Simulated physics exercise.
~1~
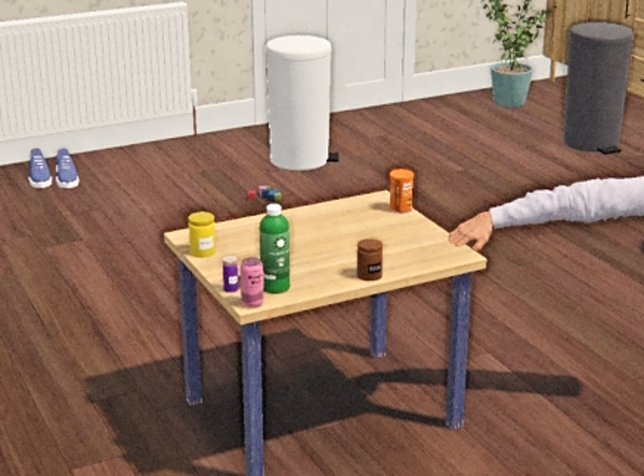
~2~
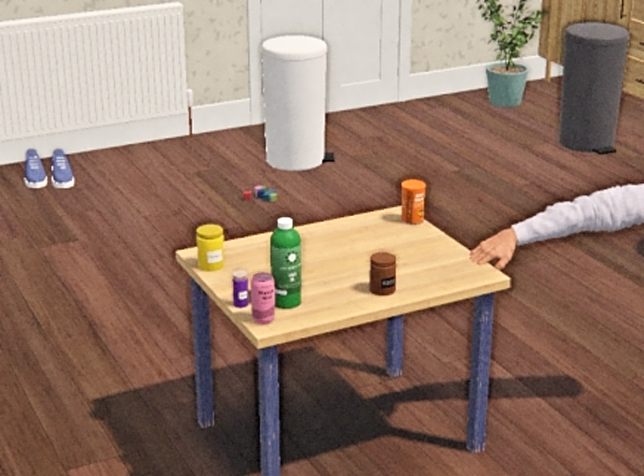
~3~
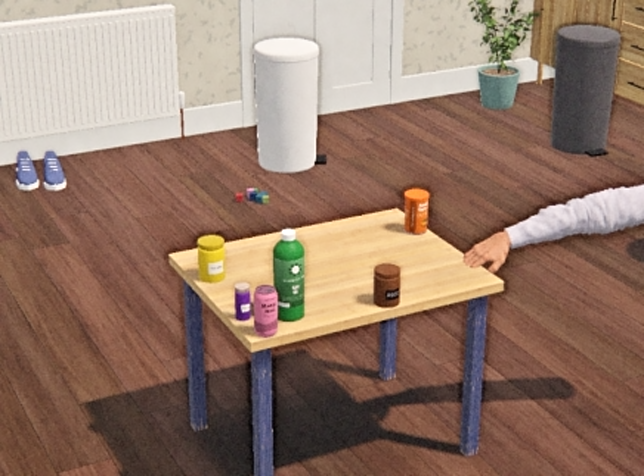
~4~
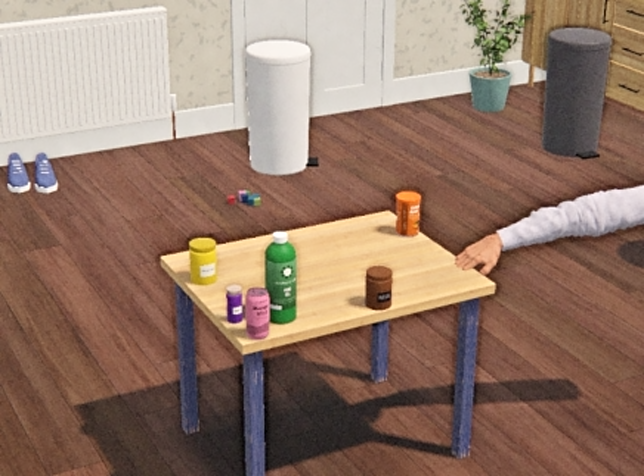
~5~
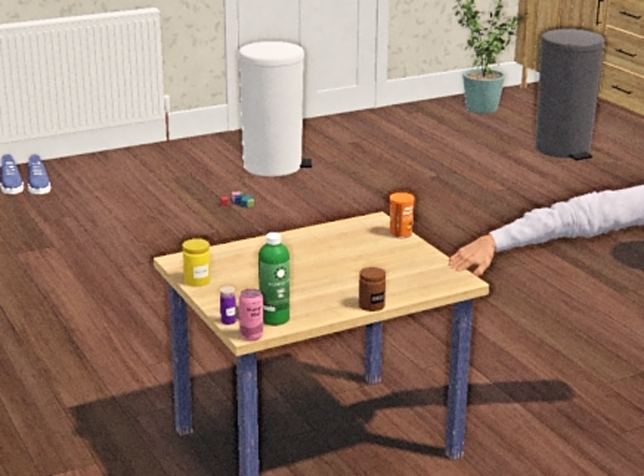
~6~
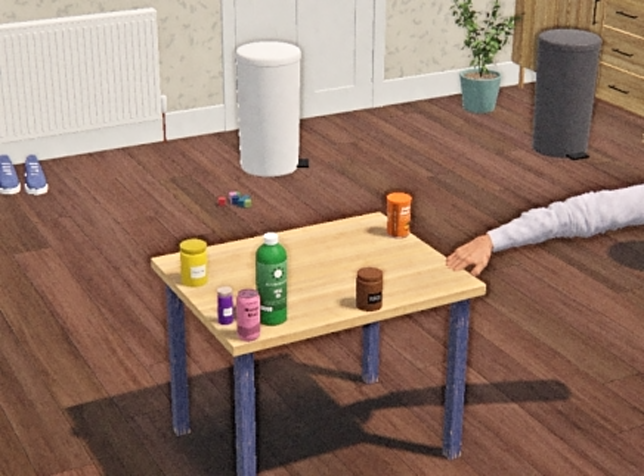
A hand at the right edge of a small wooden table shifted it a little toward us and then held still, with the yellow jar, green bottle, purple and pink containers, brown jar and orange tin all still standing in place on top.
